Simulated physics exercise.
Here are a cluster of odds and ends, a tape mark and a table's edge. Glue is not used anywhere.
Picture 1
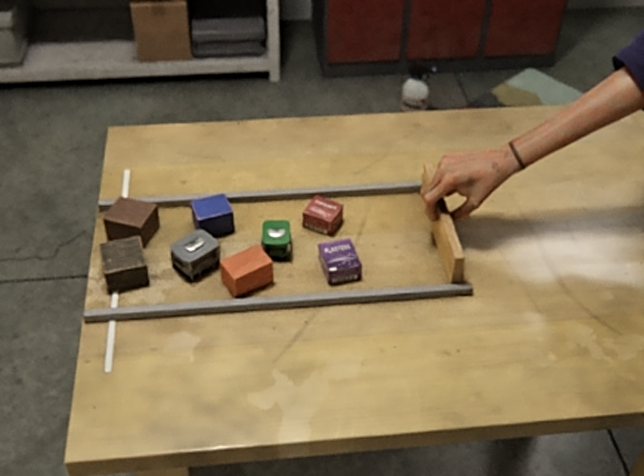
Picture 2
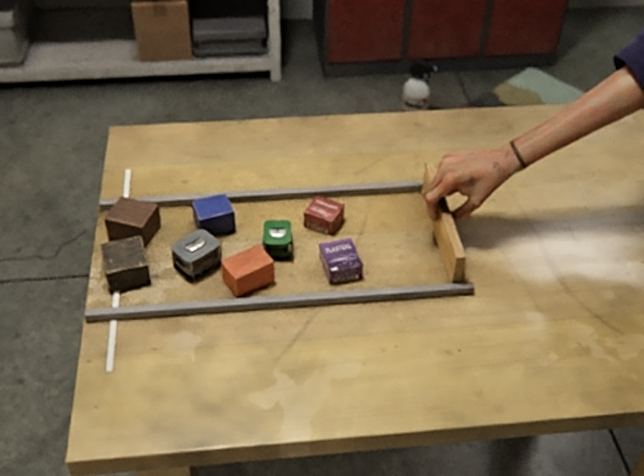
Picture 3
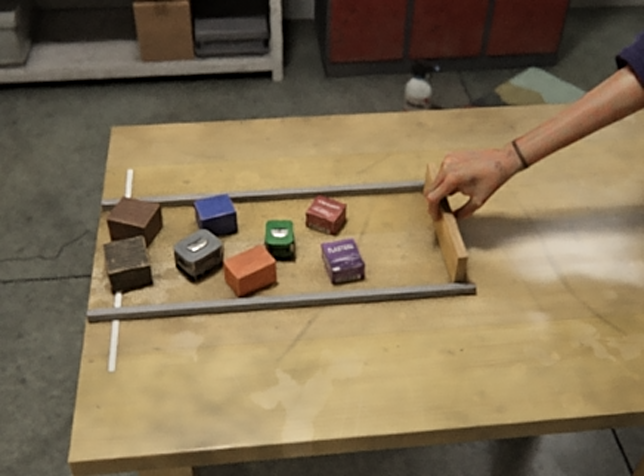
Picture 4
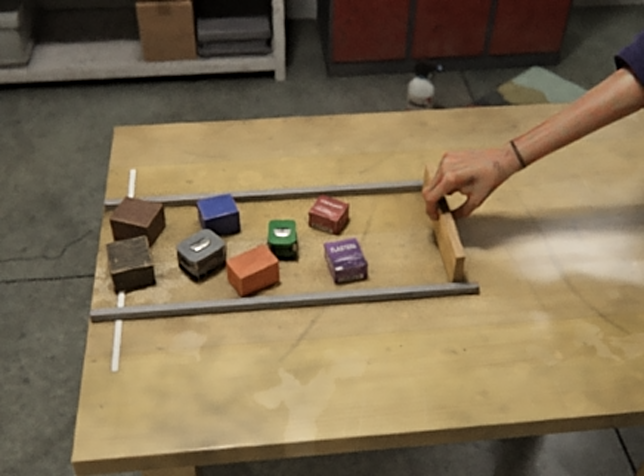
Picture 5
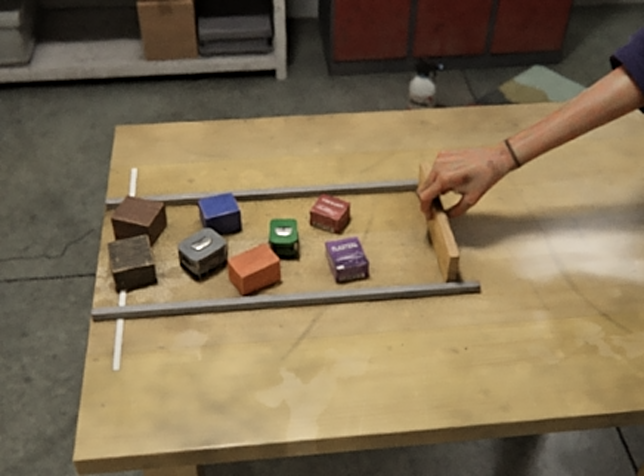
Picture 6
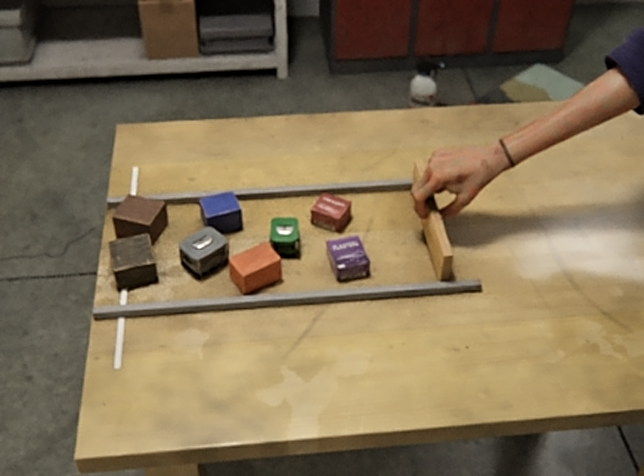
A hand held a small wooden board upright between two rails on a table, then slid it slightly left toward a group of colorful little blocks and boxes, which stayed where they were.
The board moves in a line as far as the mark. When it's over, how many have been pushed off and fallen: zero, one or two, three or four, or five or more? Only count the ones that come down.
By the end, five or more have fallen.
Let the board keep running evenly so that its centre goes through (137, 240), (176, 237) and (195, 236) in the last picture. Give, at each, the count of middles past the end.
It would be 5, 2 and 2.
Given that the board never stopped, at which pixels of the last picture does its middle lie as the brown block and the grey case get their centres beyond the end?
About (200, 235), and about (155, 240) for the other.
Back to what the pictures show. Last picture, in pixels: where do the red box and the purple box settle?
For the red box it's (111, 227), and for the purple box it's (105, 283).
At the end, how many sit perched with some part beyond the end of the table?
Expected count: 3.
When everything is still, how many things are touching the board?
Looks like 3 of them, all told.
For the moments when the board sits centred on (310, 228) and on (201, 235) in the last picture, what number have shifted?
At first I count 4, and then 8.
Early on, none off yet; black block at rest near (133, 261); brown block at rest near (141, 219); grey case at rest near (204, 252).
A while later, none off yet; black block travelled a little near (120, 260); brown block travelled a little near (127, 221); grey case travelled about its own width near (162, 247).
Finally, the number that fall off is five or more; lost, orange block, blue block, grey case, brown block and black block.
